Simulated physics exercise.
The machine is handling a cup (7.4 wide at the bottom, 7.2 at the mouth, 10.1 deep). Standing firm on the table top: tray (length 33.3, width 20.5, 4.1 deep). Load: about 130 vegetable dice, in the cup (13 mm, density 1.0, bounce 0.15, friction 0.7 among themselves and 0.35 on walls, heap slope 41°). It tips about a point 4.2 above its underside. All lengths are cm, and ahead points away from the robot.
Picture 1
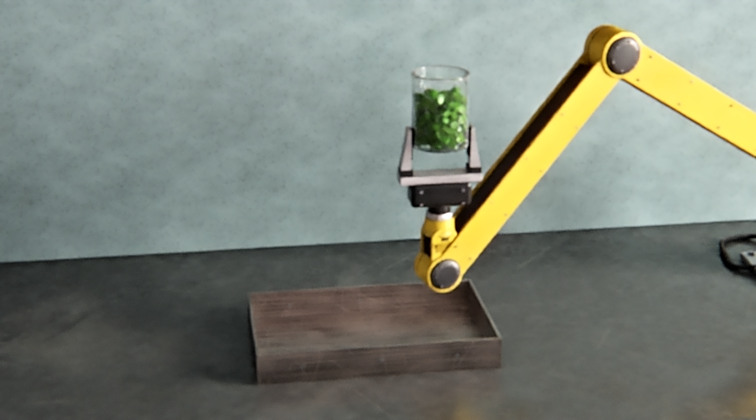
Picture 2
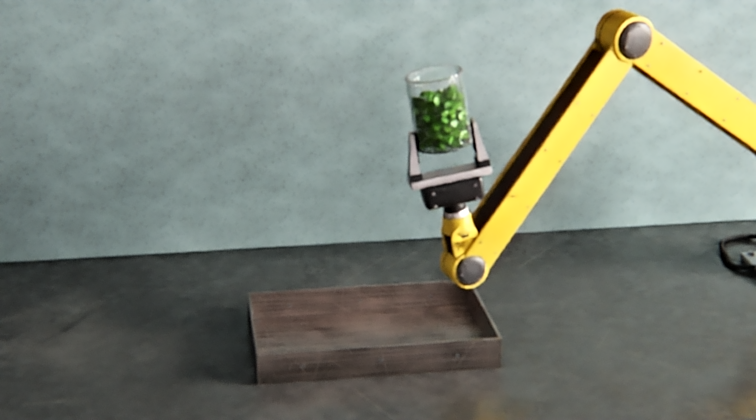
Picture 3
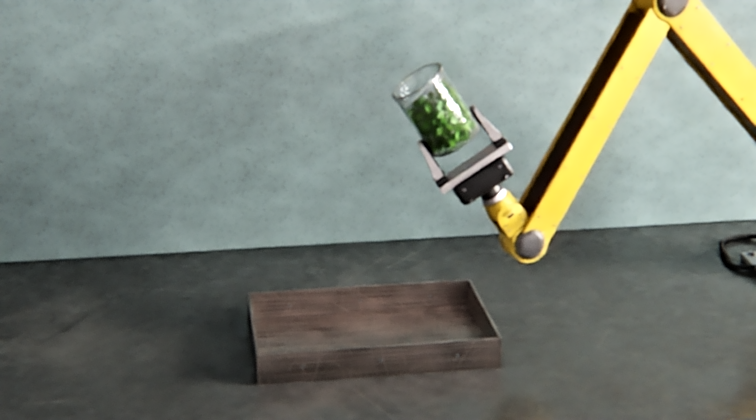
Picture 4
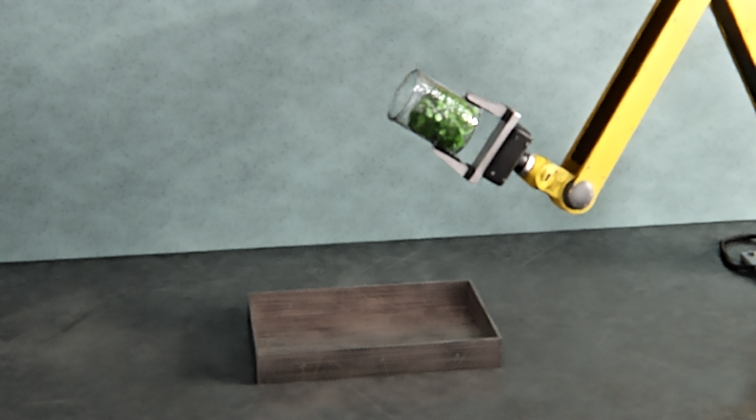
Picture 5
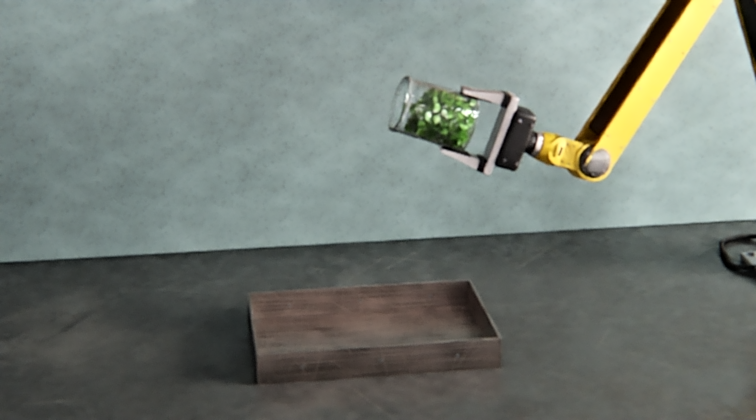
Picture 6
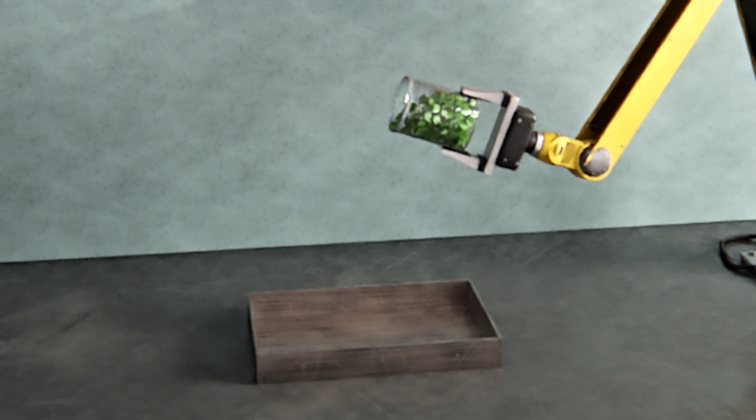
A yellow robot arm held up a clear cup of chopped green pieces above a shallow wooden tray, gradually tilted it to the left until it lay nearly sideways, then kept it still.
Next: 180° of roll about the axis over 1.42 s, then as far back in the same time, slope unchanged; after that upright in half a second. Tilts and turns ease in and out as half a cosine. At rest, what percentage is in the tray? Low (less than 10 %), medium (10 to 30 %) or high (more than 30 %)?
Share in the tray: Low (less than 10 %).
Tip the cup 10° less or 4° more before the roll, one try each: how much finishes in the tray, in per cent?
Some 0 and 5 per cent.
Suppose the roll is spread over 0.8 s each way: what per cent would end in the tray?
Then about 0 per cent.
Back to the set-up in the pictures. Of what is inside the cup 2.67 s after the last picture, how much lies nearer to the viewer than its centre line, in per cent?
Roughly 45 per cent.
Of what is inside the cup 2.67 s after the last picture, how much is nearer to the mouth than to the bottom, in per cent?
About 35 per cent.
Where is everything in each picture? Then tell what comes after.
In the first picture, cup middle at (440, 110), upright; upper third of the load around (442, 101), from x 420 to 465, top at y 90; 133 in the cup.
In the second picture, cup middle at (439, 110), tipped 10°; upper third of the load around (441, 101), from x 415 to 465, top at y 90.
In the third picture, cup middle at (437, 111), tipped 33°; upper third of the load around (438, 102), from x 410 to 470, top at y 85.
In the fourth picture, cup middle at (435, 113), tipped 58°; upper third of the load around (439, 105), from x 410 to 470, top at y 90.
In the fifth picture, cup middle at (435, 114), tipped 71°; upper third of the load around (439, 105), from x 410 to 470, top at y 95.
In the sixth picture, cup middle at (435, 114), tipped 71°; upper third of the load around (443, 106), from x 395 to 470, top at y 95; 133 in the cup.
Then, 1.34 s after the last picture, tipped 71°, highest piece 37 above the table; 132 in the cup, 1 in the tray.
Then, 2.67 s after the last picture, tipped 71°, highest piece 37 above the table; 130 in the cup, 2 in the tray, 1 in flight or on a rim.
Then, 3.54 s after the last picture, upright, highest piece 40 above the table; 129 in the cup, 4 in the tray.
Then, 4.24 s after the last picture, upright, highest piece 40 above the table; 129 in the cup, 4 in the tray.
Final count, 129 in the cup, 4 in the tray. That is 3 % in the tray.
